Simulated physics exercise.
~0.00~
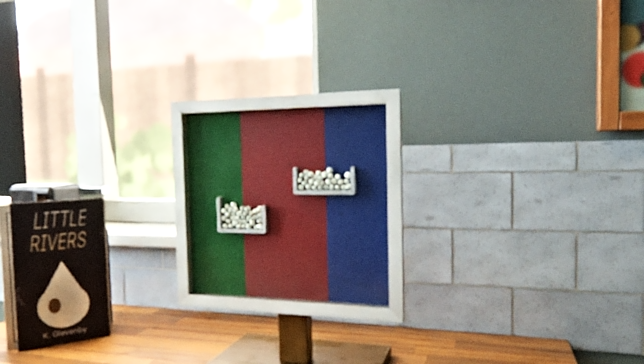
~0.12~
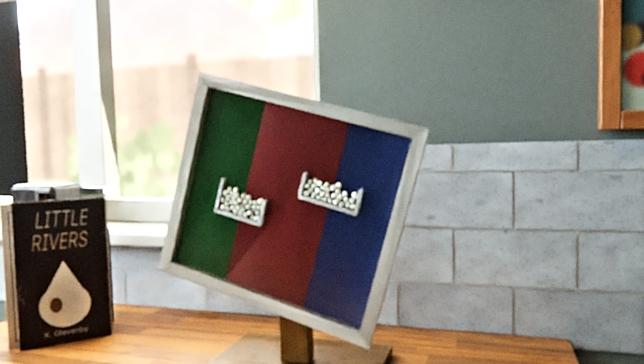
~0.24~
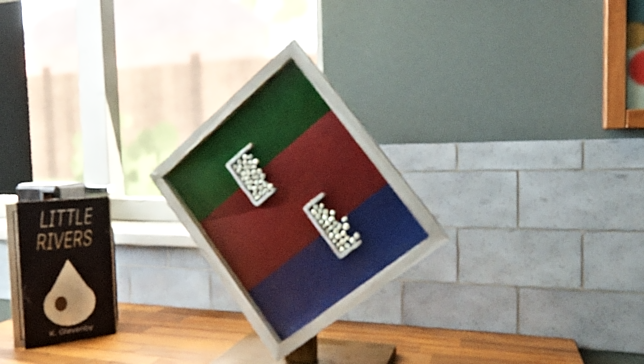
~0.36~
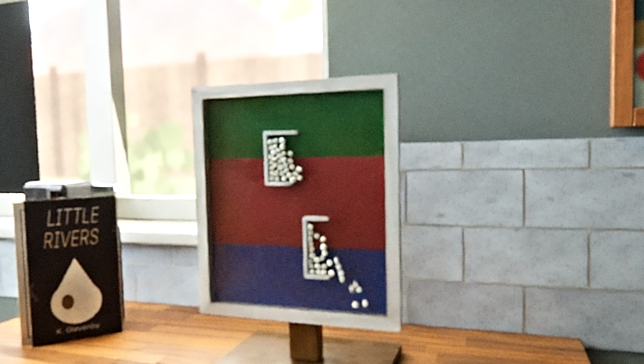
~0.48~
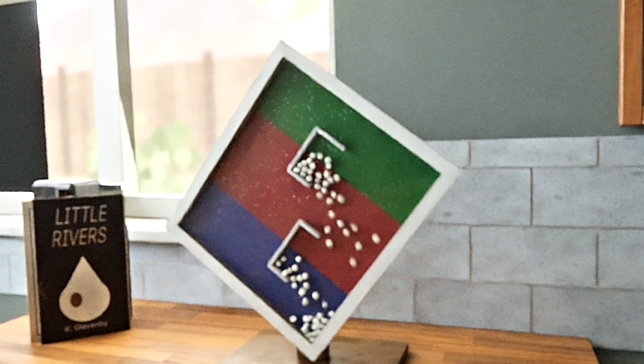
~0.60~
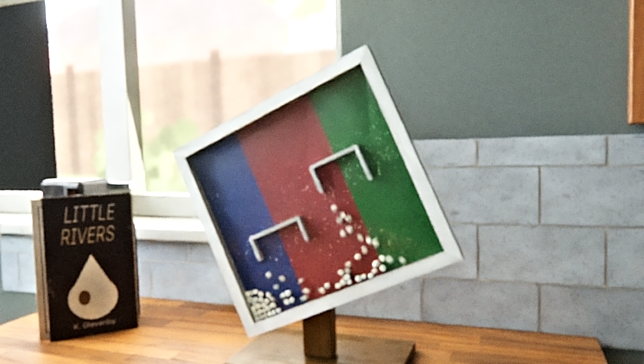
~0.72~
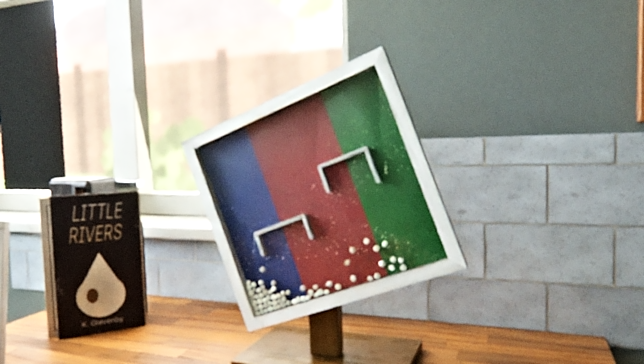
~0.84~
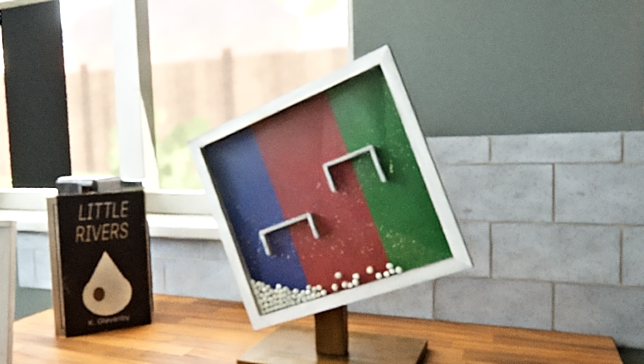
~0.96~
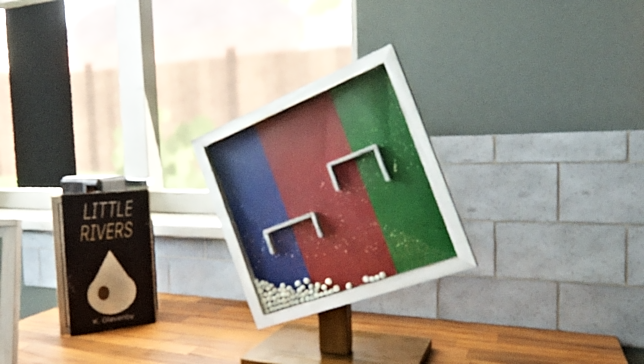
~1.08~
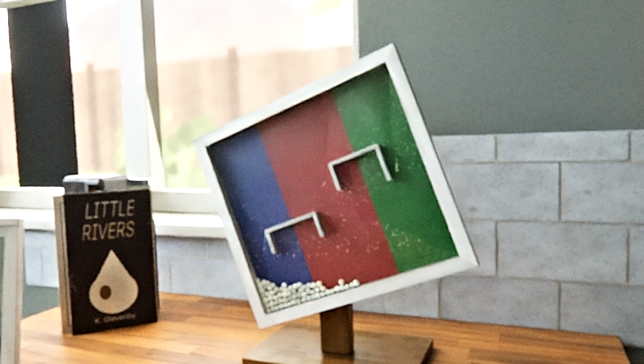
The video shows a square framed box with green, red and blue stripes turning clockwise on a stand, spilling small white beads from two little trays. It stops tilted, with the beads settled along the bottom, mostly in the blue stripe and partly in the red.
